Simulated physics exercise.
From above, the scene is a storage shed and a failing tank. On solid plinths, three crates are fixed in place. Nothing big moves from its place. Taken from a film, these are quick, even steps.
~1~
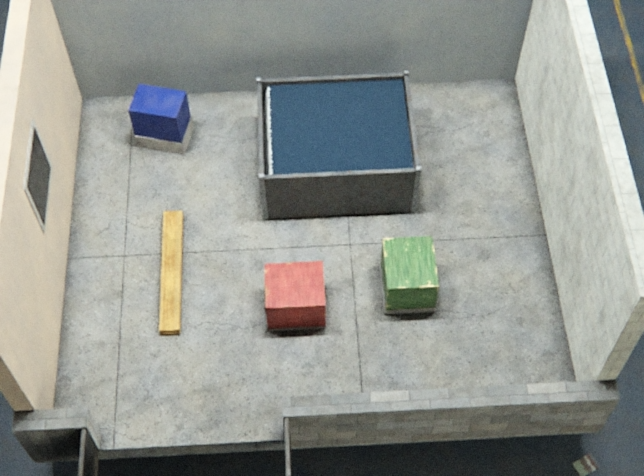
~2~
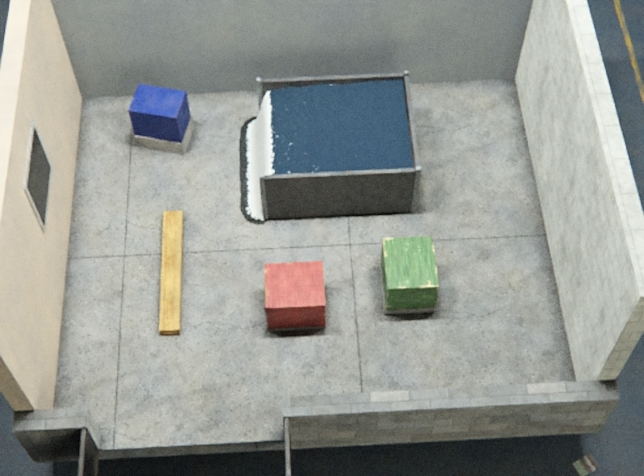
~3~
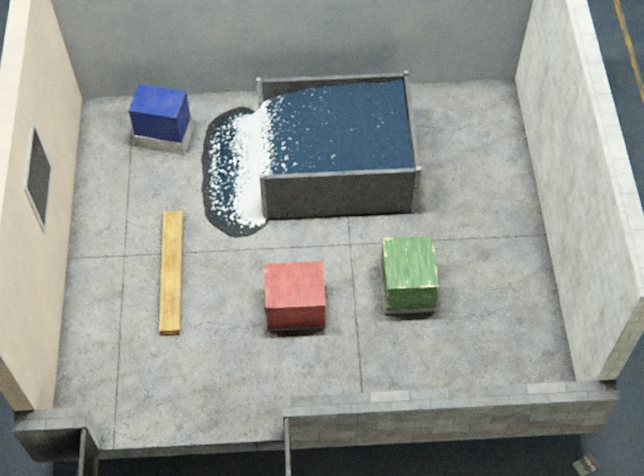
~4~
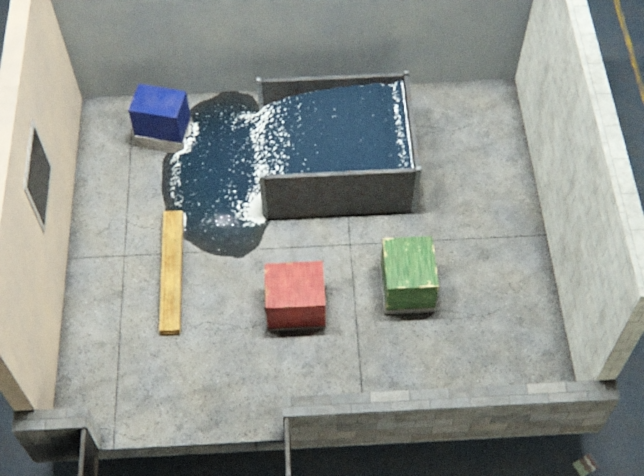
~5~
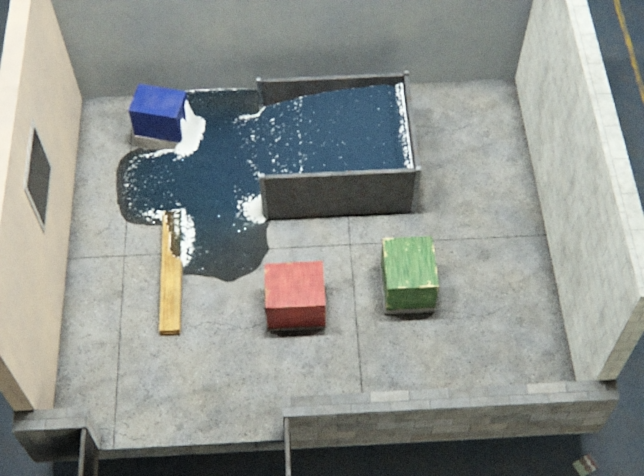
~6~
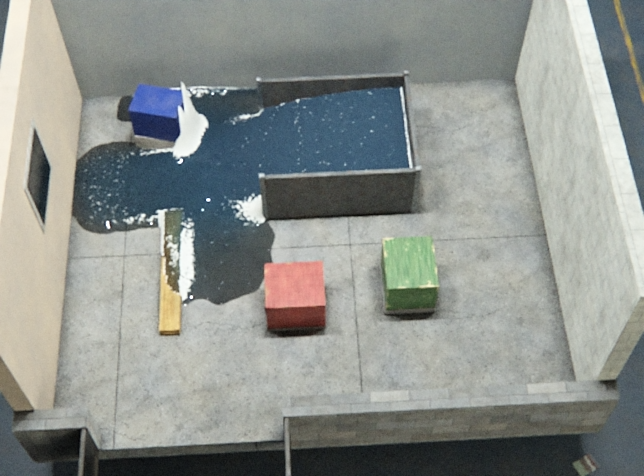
Water poured out of the open left side of a dark tank, spread leftward across the grey floor, splashed against the blue block, and ran around the yellow beam toward the left wall.
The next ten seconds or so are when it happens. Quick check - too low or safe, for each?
Red crate too low; green crate safe; blue crate too low.
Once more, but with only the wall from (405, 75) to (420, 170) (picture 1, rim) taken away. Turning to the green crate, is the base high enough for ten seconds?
As for green, it gets flooded.
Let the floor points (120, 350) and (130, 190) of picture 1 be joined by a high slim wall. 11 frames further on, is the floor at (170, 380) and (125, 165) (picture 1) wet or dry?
Reached, reached.
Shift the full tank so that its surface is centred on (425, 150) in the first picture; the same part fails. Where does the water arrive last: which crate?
Last of all, it's the green-painted one.
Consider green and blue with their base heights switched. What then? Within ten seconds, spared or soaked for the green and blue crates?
Taking them in turn, the green crate stays clear, then the blue crate is drenched.
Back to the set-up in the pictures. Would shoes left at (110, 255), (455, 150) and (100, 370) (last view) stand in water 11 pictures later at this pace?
Point one sodden, point two left clear, point three sodden.
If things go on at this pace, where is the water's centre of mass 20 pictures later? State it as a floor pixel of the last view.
Roughly (189, 212) in the last picture.
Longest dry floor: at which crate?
My pick is the green-painted one.
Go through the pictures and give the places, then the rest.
Still water in the open tank at (336, 128), in the first frame.
Water pours out at (265, 158) and has run to a hidden place, in the second frame.
Water pours out at (265, 158) and has run to (226, 118), in the third frame.
The front is at (187, 232), out from the gap at (266, 160), in the fourth frame.
Water pours out at (266, 161) and has run to (122, 188), in the fifth frame.
Water pours out at (266, 161) and has run to (74, 197), in the sixth frame.
A moment on, water covers 35 % of the floor; the red crate water round its plinth, the green crate not reached, the blue crate water round its plinth.
Next, water covers 45 % of the floor; the red crate water round its plinth, the green crate not reached, the blue crate water round its plinth.
Then, water covers 55 % of the floor; the red crate water round its plinth, the green crate not reached, the blue crate water round its plinth.
Later, water covers 80 % of the floor; the red crate water round its plinth, the green crate water round its plinth, the blue crate water round its plinth.
In the end, water covers 95 % of the floor; the red crate was topped, the green crate stayed above the water, the blue crate was topped.
